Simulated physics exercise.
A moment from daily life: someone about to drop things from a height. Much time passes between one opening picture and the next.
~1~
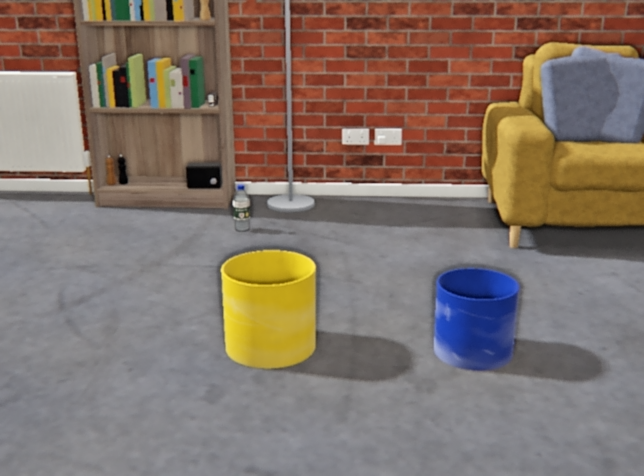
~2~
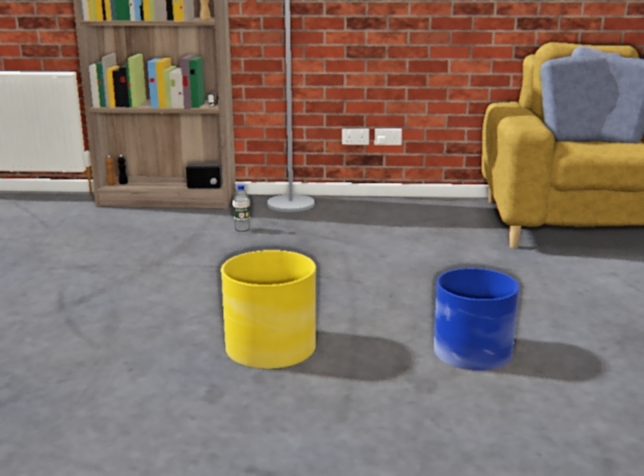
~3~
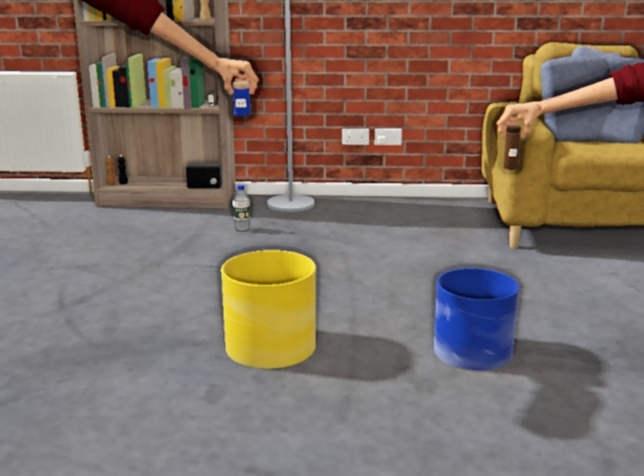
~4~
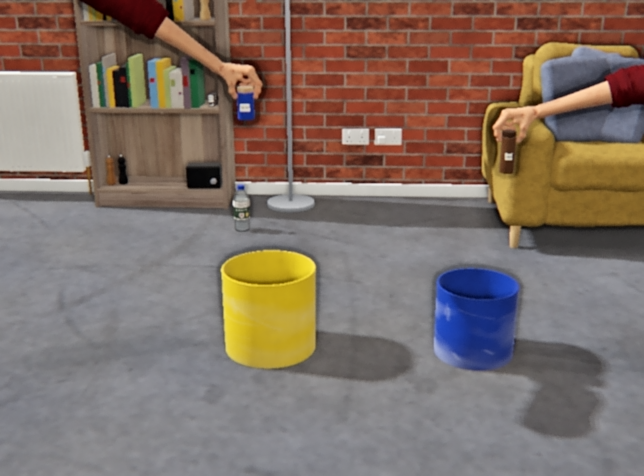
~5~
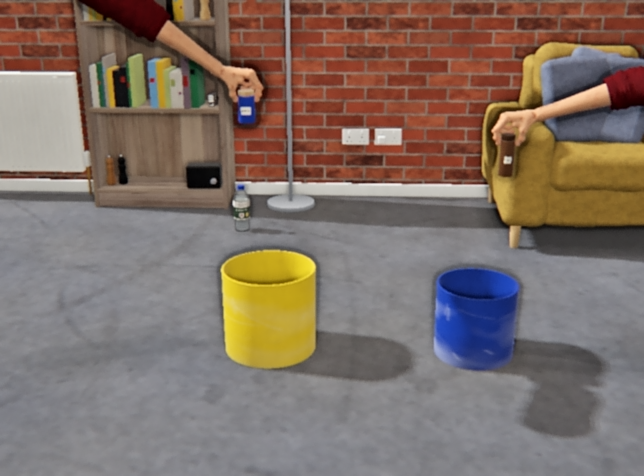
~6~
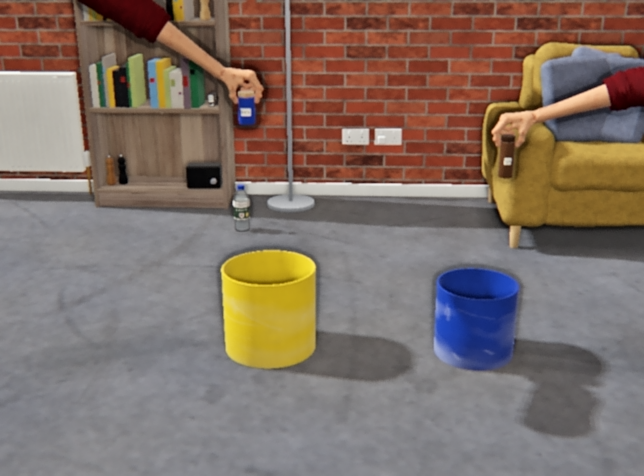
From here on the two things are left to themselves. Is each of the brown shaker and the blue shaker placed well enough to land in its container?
The brown shaker is, the blue shaker is.
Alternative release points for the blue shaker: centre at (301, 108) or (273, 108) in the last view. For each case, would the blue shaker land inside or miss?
One after another: It lands inside; drops into the container.
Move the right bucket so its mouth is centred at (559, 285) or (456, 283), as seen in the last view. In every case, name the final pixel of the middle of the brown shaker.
Near (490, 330) and (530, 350).
Then, 0.26 s after the last picture, brown shaker falling near (501, 227); blue shaker falling near (249, 180).
At rest, the brown shaker is caught, near (493, 333); the blue shaker is caught, near (255, 331).
